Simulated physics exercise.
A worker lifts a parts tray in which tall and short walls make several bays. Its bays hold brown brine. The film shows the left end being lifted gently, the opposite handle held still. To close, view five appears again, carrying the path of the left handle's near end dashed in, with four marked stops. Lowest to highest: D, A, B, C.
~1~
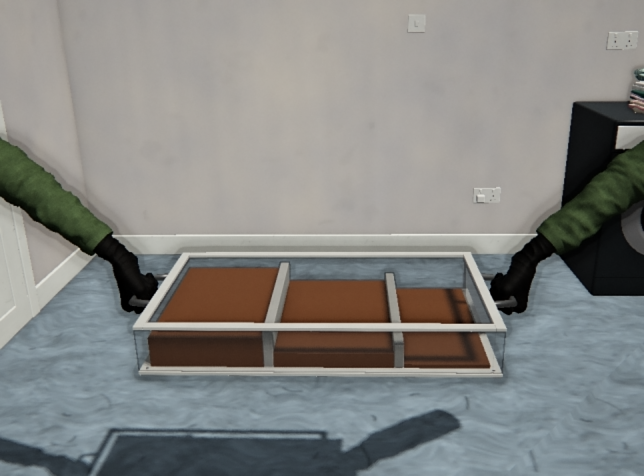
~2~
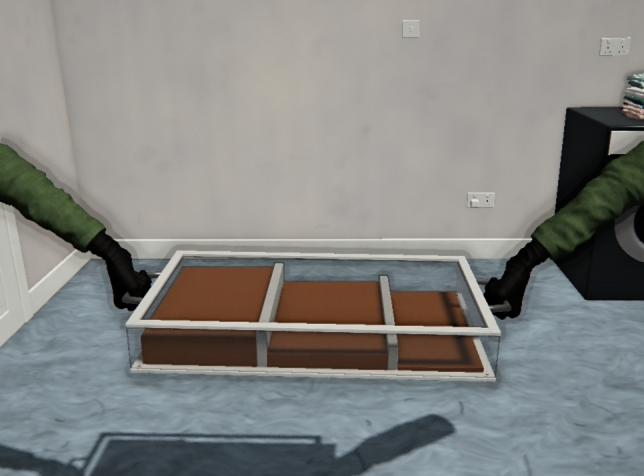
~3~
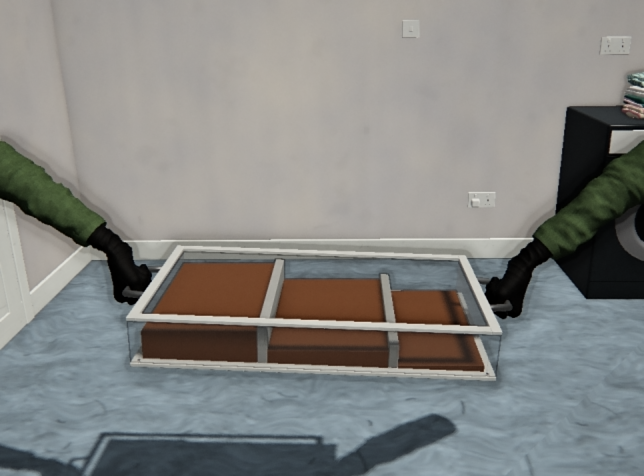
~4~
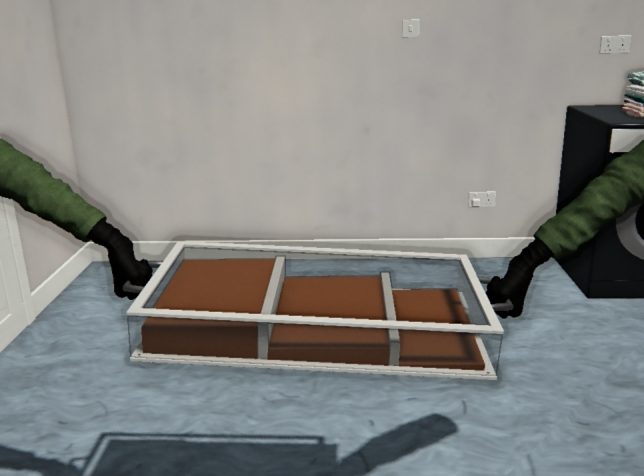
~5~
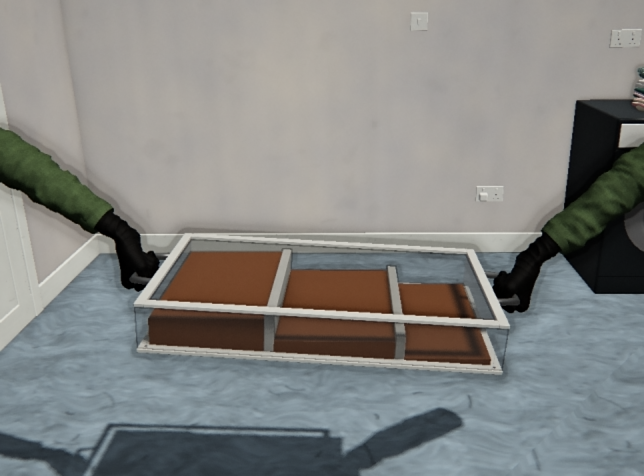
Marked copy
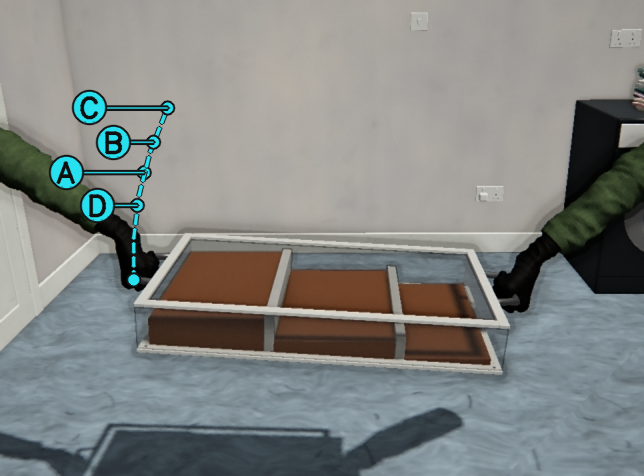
In a room with pale grey walls and a mottled blue-grey floor, the view faces the back wall, with sockets on it and a black appliance at the right. Two green-sleeved arms in black gloves hold a clear, white-edged tray of three bays of brown contents, highest at the left. The arms tilt the tray slightly down to the right, raising its left end, while the view shifts slightly.
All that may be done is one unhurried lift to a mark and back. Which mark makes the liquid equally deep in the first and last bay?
Go for D.
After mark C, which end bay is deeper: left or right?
The right end bay.
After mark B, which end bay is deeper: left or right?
The right one.
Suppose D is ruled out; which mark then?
That would be A.
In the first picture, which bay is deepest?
The left bay.
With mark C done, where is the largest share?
That is the right bay.
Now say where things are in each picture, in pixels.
In the first picture, the tray is level; deepest in the left bay, at (224, 299), shallowest in the right; left handle at (142, 290).
The second picture shows tipped about 1° down to the right; no wall is crossed; left handle at (135, 287).
The third picture shows tipped about 2° down to the right; no wall is crossed; left handle at (135, 281).
The fourth picture shows tipped about 4° down to the right; no wall is crossed; left handle at (136, 276).
The fifth picture shows tipped about 4° down to the right; deepest in the left bay, at (225, 282), shallowest in the right; left handle at (143, 268).
In cyan, A at (144, 172); B at (153, 142); C at (167, 107); D at (137, 205).
If A is chosen, the right end bay stands much deeper than the other; about 2 % goes over the rim.
If B is chosen, the right end bay stands much deeper than the other; about 18 % goes over the rim.
If C is chosen, the right end bay stands much deeper than the other; about 33 % goes over the rim.
If D is chosen, the two end bays stand about equally deep; nothing spills.
